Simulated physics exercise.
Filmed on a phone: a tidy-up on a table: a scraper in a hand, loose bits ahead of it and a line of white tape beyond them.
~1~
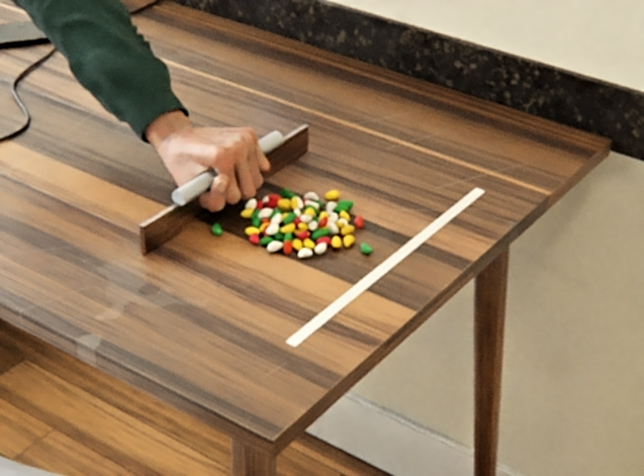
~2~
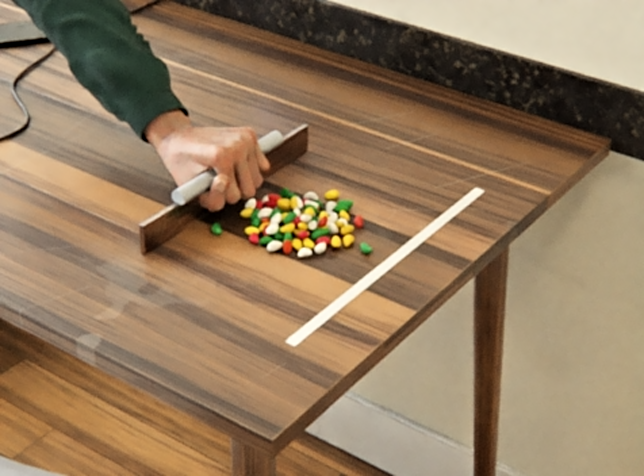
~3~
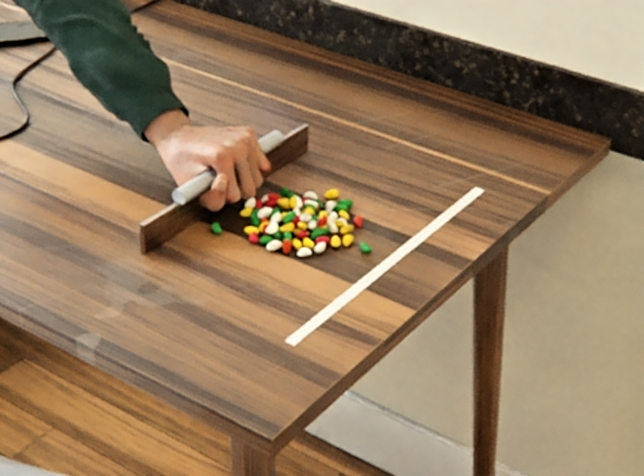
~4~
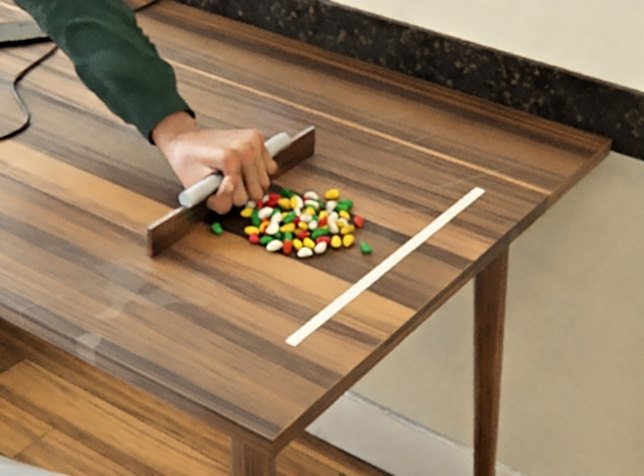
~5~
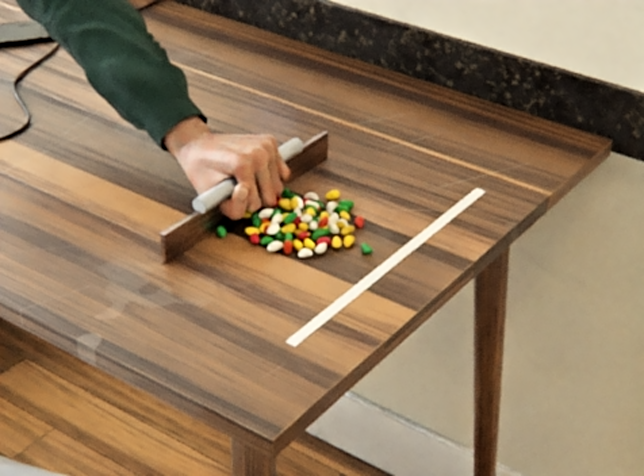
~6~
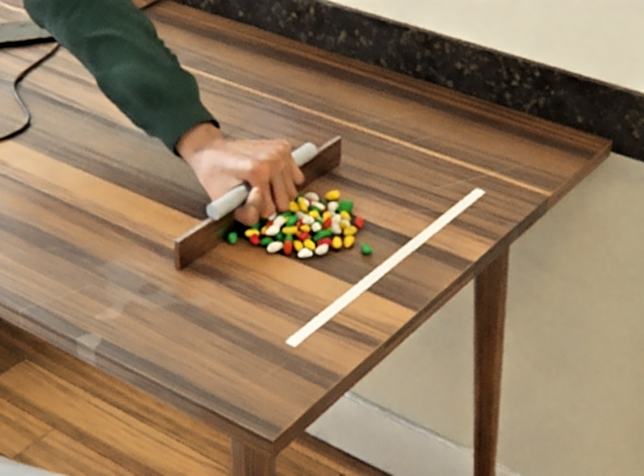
On a wooden table, a hand resting with a scraper behind colourful jelly beans, then pushing it slightly right into the heap's edge.
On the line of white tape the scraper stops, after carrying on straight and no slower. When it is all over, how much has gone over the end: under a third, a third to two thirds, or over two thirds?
Under a third.
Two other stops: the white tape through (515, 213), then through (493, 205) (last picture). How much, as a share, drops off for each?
About 100 % and 60 %.
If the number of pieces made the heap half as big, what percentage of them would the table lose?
Some 10 per cent.
Soon, scraper still moving, near (331, 211); heap all on the table, its front near (406, 265).
A while on, scraper stopped at the white tape; heap a small part over the edge.
Towards the end, scraper stopped at the white tape; heap about a quarter over the edge.
Finally, scraper stopped at the white tape; heap about a quarter over the edge.
